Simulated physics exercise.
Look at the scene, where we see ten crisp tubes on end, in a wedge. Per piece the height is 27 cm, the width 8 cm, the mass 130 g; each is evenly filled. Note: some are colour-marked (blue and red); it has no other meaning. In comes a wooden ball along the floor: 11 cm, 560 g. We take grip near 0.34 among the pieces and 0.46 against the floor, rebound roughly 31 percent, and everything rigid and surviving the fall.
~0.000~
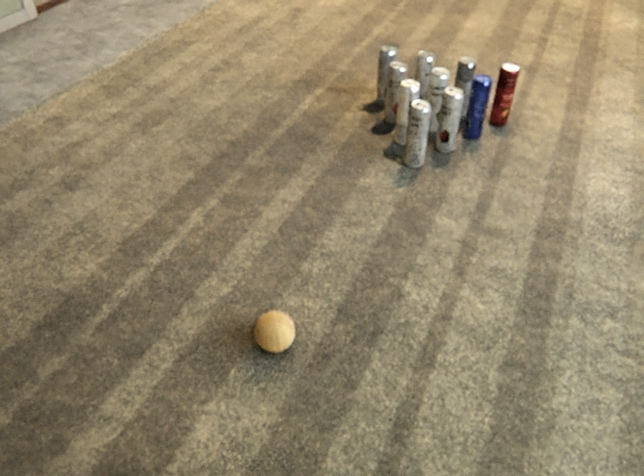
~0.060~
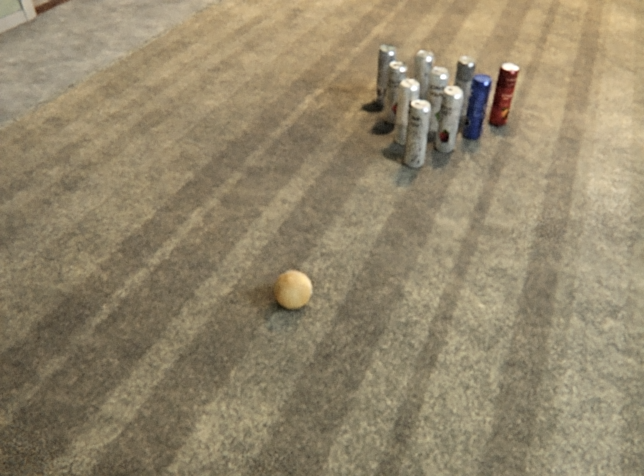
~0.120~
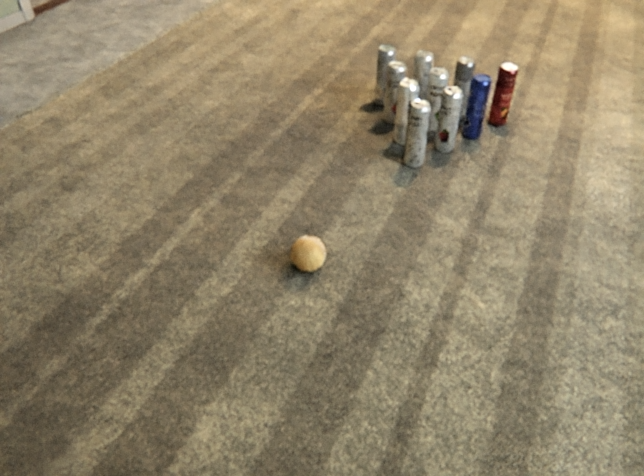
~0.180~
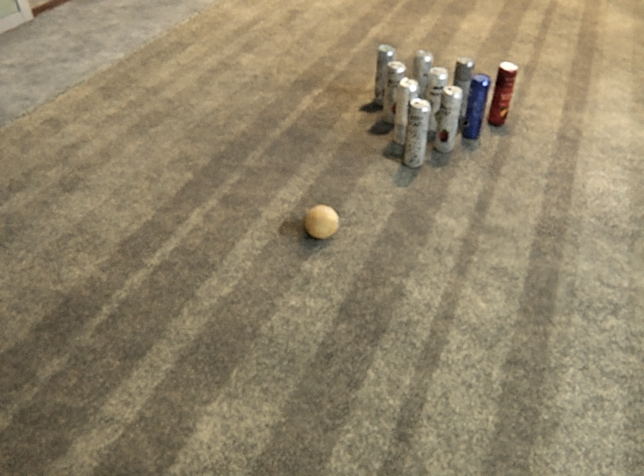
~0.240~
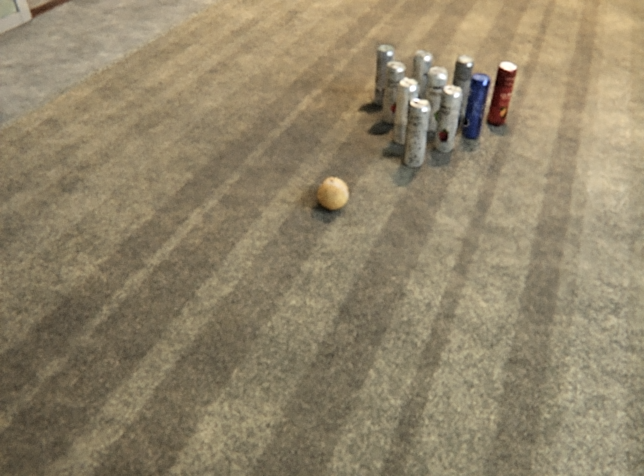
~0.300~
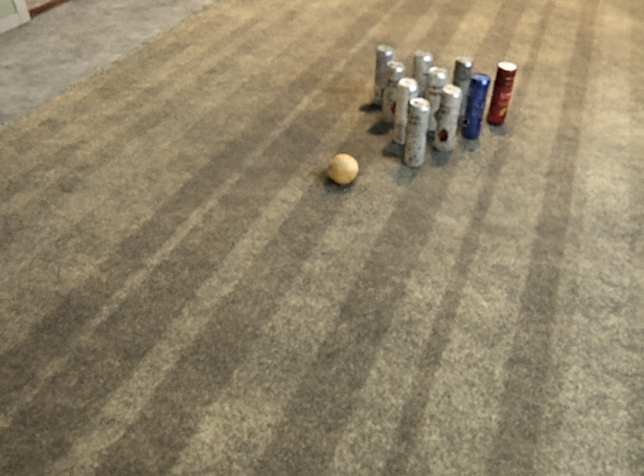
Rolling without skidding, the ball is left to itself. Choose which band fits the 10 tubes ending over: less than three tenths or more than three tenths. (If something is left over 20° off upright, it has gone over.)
Less than three tenths.
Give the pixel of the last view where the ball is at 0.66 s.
Check around pixel (378, 70).
By 0.56 s, ball still moving; 1 of the 10 tubes over.
When it is over (1.5 s), ball rolling away; 1 of the 10 tubes over; blue tube unmoved; red tube unmoved. That is 10 per cent. In pixels of the last frame, middles, blue tube near (475, 107), red tube near (501, 95).
